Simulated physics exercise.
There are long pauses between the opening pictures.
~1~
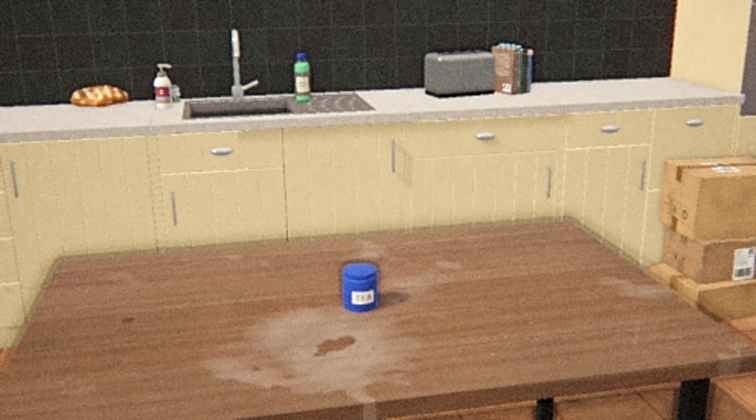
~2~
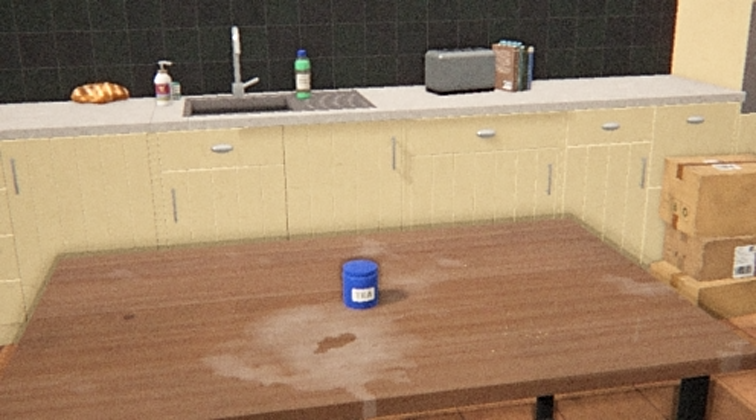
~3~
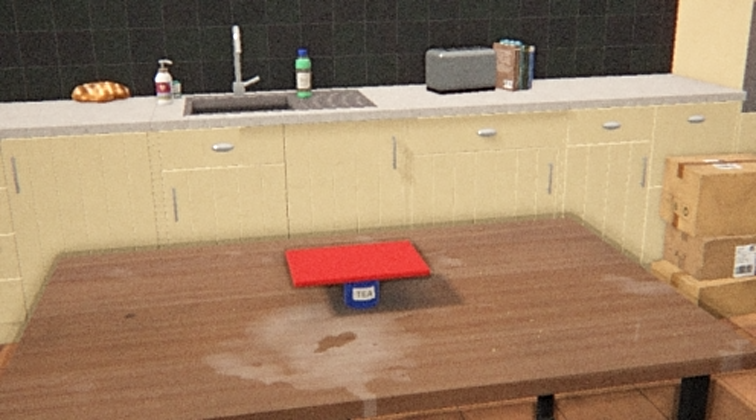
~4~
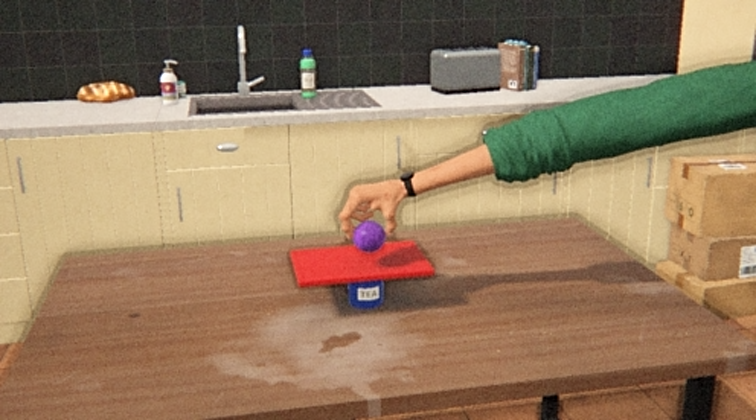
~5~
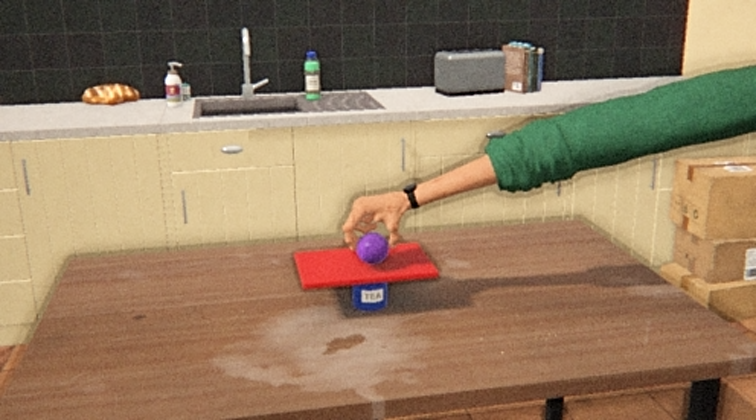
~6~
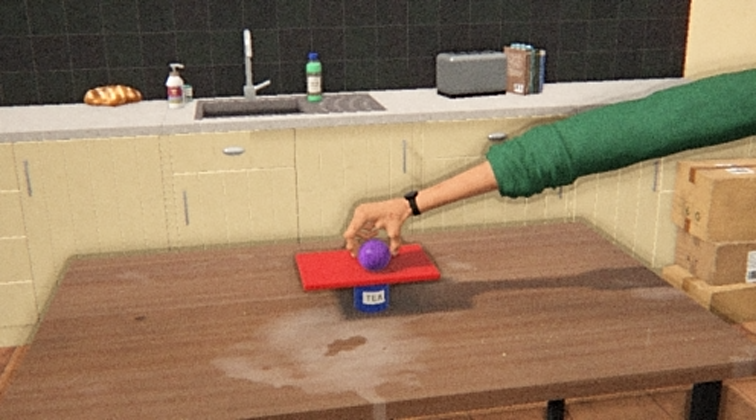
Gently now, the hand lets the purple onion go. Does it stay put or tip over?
It stays put.
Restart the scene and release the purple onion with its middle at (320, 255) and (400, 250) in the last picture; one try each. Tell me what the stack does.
First case: It collapses; second case: It remains standing.
Then, 0.30 s later than the last frame, all is still.
Then, 0.70 s later than the last frame, purple onion resting near (374, 255).
When it is over, all 3 as before. End places, in pixels of the last picture, purple onion near (374, 255). The stack stays up.
